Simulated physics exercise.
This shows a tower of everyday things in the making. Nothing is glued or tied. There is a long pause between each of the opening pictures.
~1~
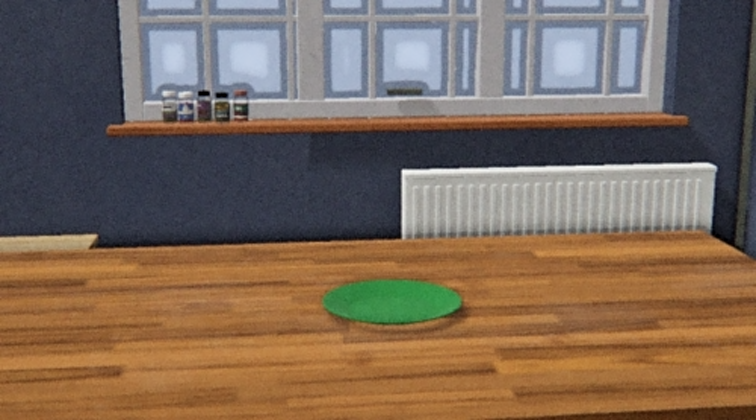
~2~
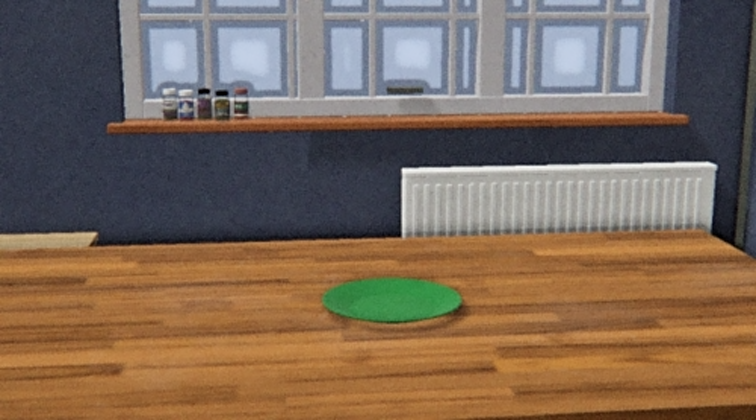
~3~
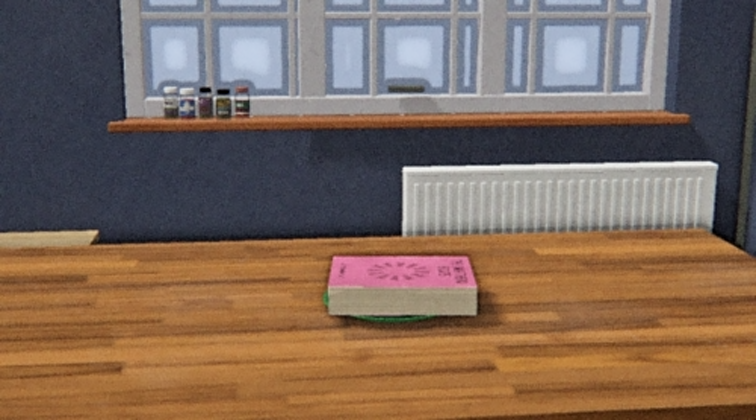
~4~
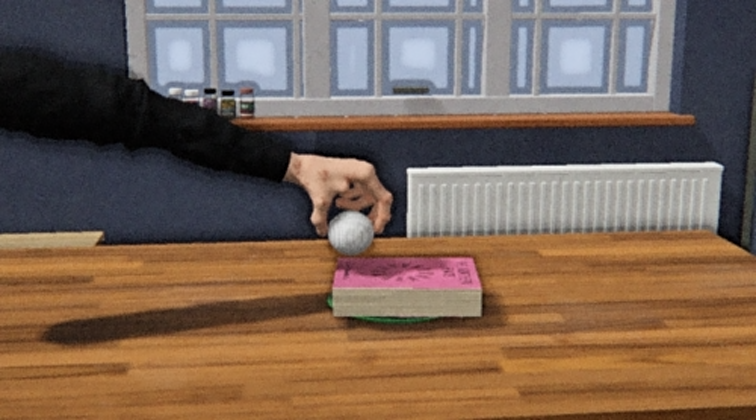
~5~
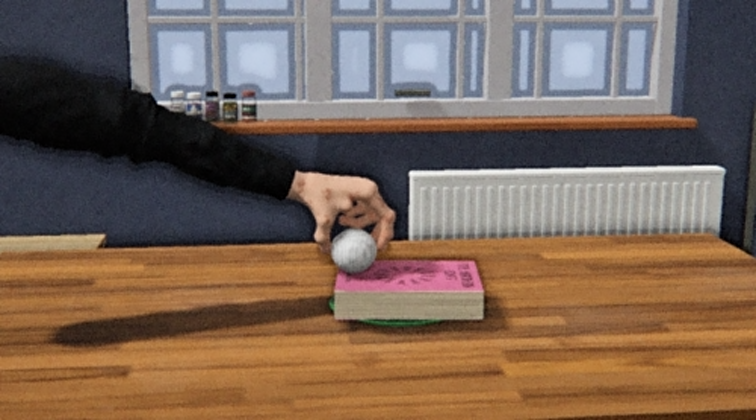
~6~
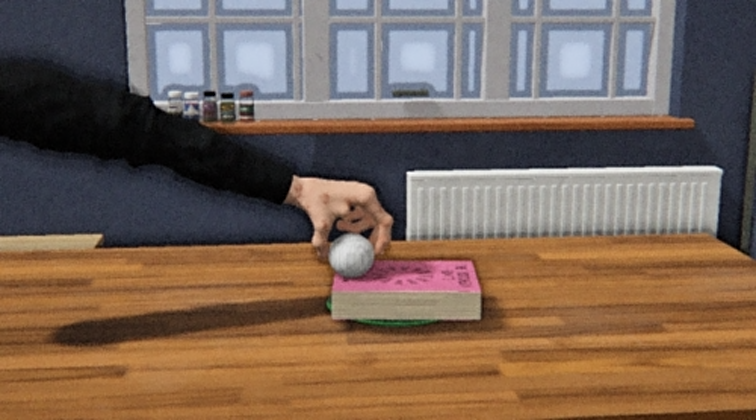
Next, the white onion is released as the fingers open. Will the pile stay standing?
The pile survives.
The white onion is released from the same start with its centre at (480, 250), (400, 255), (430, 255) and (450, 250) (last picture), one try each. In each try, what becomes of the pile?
Try one: It topples; try two: It stands firm; try three: It stands firm; try four: It stands firm.
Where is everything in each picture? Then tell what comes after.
The last thing is not in view yet; green plate (392, 306), in the first picture.
The last thing is not in view yet; green plate (392, 304), in the second picture.
The last thing is not in view yet, in the third picture.
Still above its spot; white onion (351, 232), in the fourth picture.
Still above its spot; white onion (354, 250), in the fifth picture.
Set down, still held; white onion (352, 255), in the sixth picture.
Then, 0.70 s after the last picture, nothing has stirred.
Then, 1.60 s after the last picture, white onion resting near (352, 255).
At rest, all 3 in place. Seen from the same camera at the end, white onion near (352, 255). The pile holds.
